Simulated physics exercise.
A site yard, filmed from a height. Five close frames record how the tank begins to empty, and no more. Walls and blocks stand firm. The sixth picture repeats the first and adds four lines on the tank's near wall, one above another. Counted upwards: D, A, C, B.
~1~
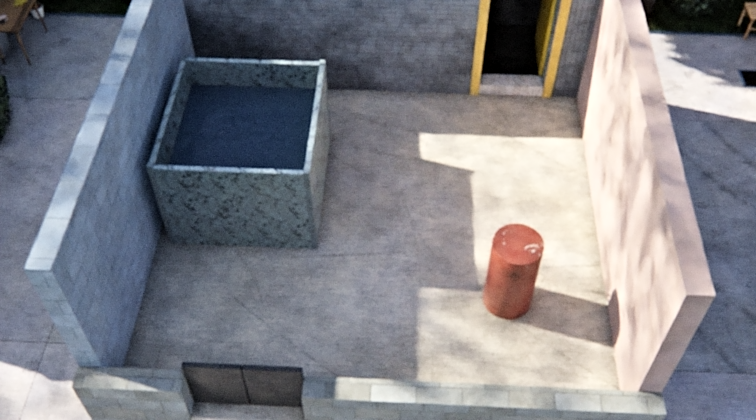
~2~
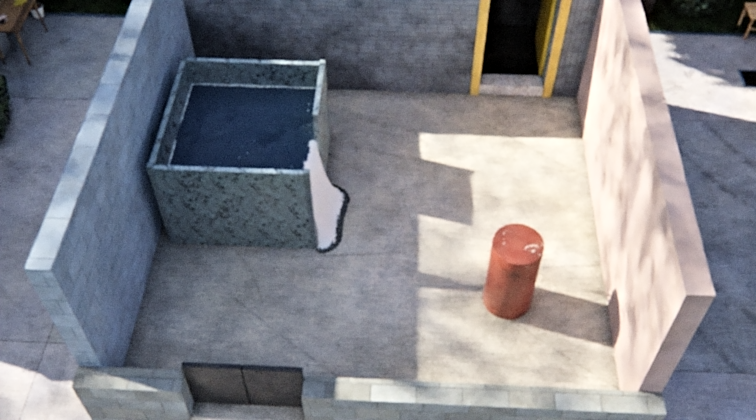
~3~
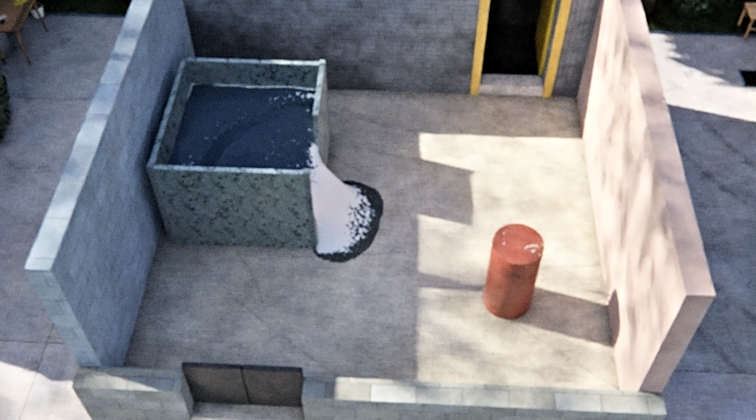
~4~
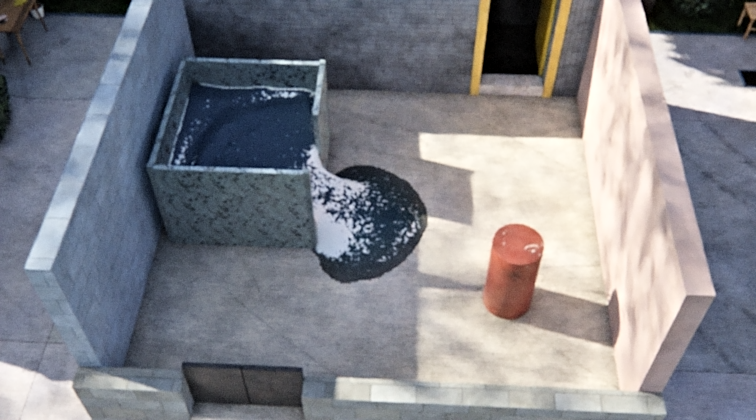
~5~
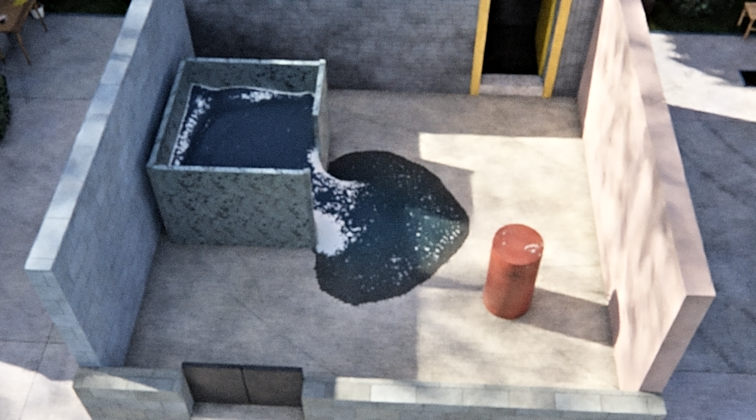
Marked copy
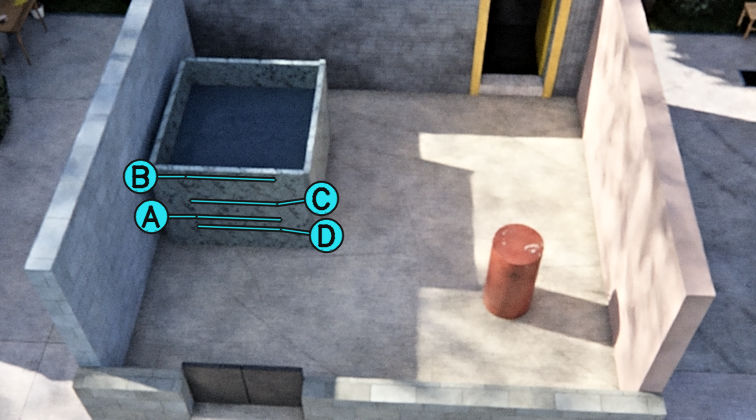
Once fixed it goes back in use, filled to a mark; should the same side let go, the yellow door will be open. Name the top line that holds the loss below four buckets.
Take C.
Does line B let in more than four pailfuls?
Yes, it does.
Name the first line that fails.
Line B.
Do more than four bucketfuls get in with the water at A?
No, that is safe.
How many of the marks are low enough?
Three of the four.
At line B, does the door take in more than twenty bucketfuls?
No, it does not.
On the marked copy, A at (237, 218); B at (229, 178); C at (234, 202); D at (239, 227); from the bottom up D, A, C, B.
With A, nothing gets over.
With B, about 9 bucketfuls get in.
With C, a splash gets over, under a bucket.
With D, nothing gets over.
